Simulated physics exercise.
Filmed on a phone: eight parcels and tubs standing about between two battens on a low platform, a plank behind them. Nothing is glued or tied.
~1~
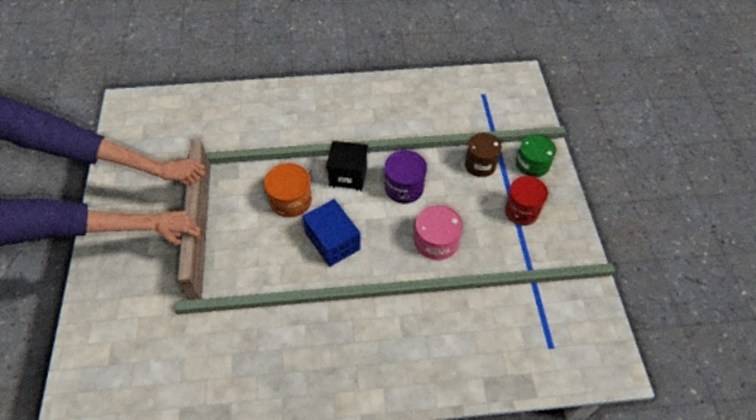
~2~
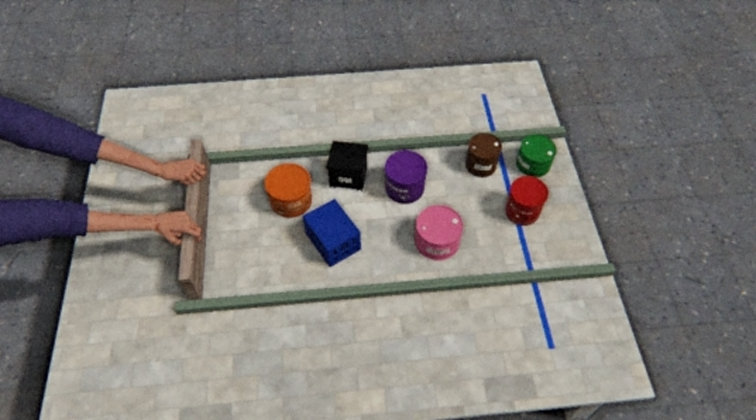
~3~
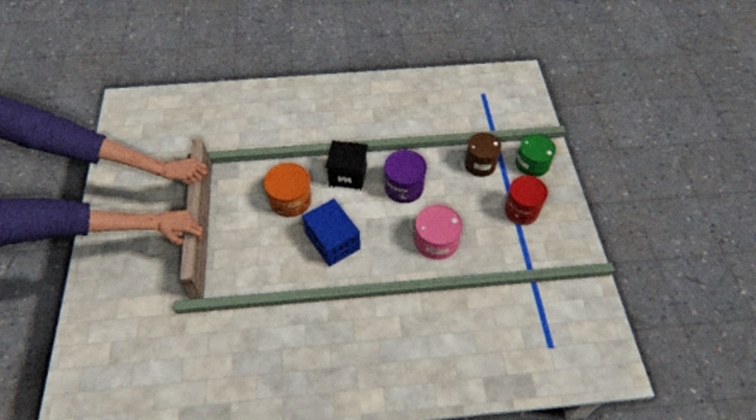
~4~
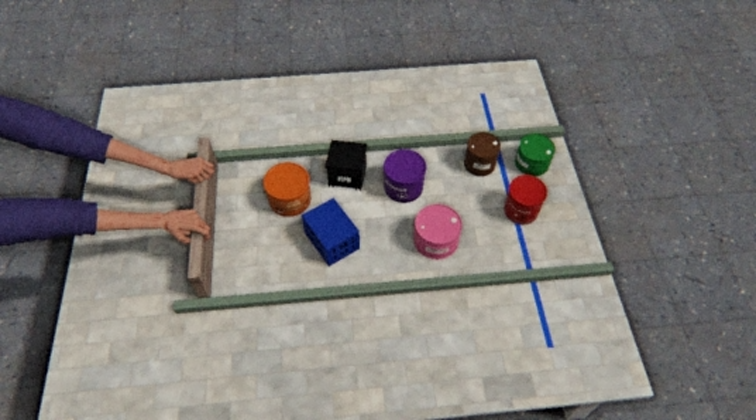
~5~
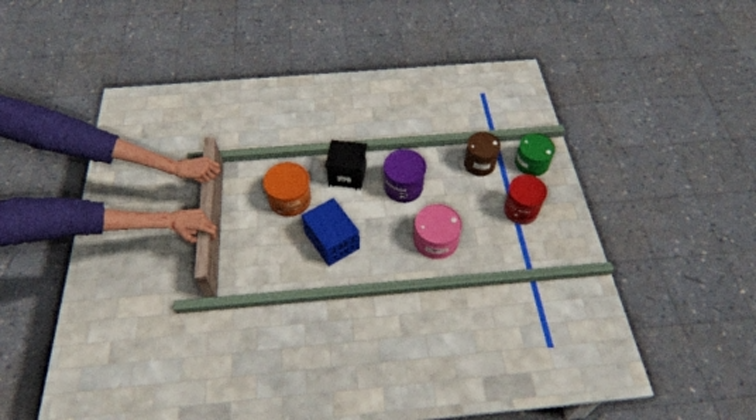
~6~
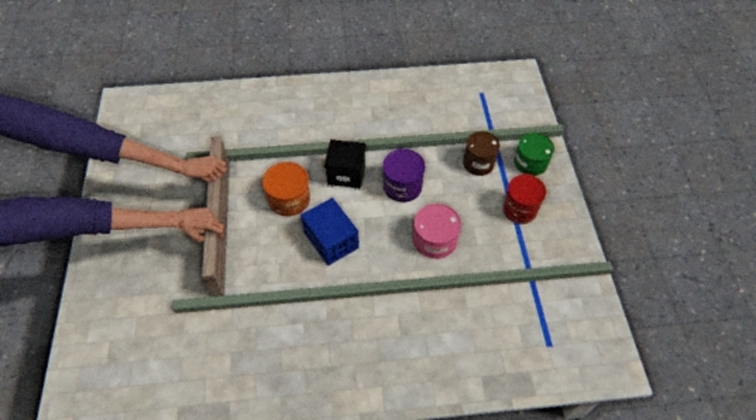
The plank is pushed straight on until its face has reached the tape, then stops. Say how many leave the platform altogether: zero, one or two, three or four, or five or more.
The number that fall off is one or two.
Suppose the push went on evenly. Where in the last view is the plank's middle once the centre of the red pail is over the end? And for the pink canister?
About (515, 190), and (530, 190) for the other.
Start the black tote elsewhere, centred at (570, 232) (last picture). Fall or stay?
The black tote comes down.
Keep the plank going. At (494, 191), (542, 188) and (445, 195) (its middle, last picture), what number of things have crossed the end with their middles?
Place by place, 0, 5 and 0.
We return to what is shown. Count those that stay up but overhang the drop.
The number is 3.
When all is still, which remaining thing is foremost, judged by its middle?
Foremost is the red pail.
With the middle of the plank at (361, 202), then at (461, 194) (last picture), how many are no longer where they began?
4 and 8.
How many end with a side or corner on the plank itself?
That makes 3.
Soon after, none off yet; green canister at rest near (534, 154); red pail at rest near (524, 200); brown canister at rest near (481, 154).
Then, none off yet; green canister moved a little near (541, 153); red pail moved a little near (544, 197); brown canister moved about its own width near (507, 144).
At rest, the number that fall off is one or two; fallen, green canister.
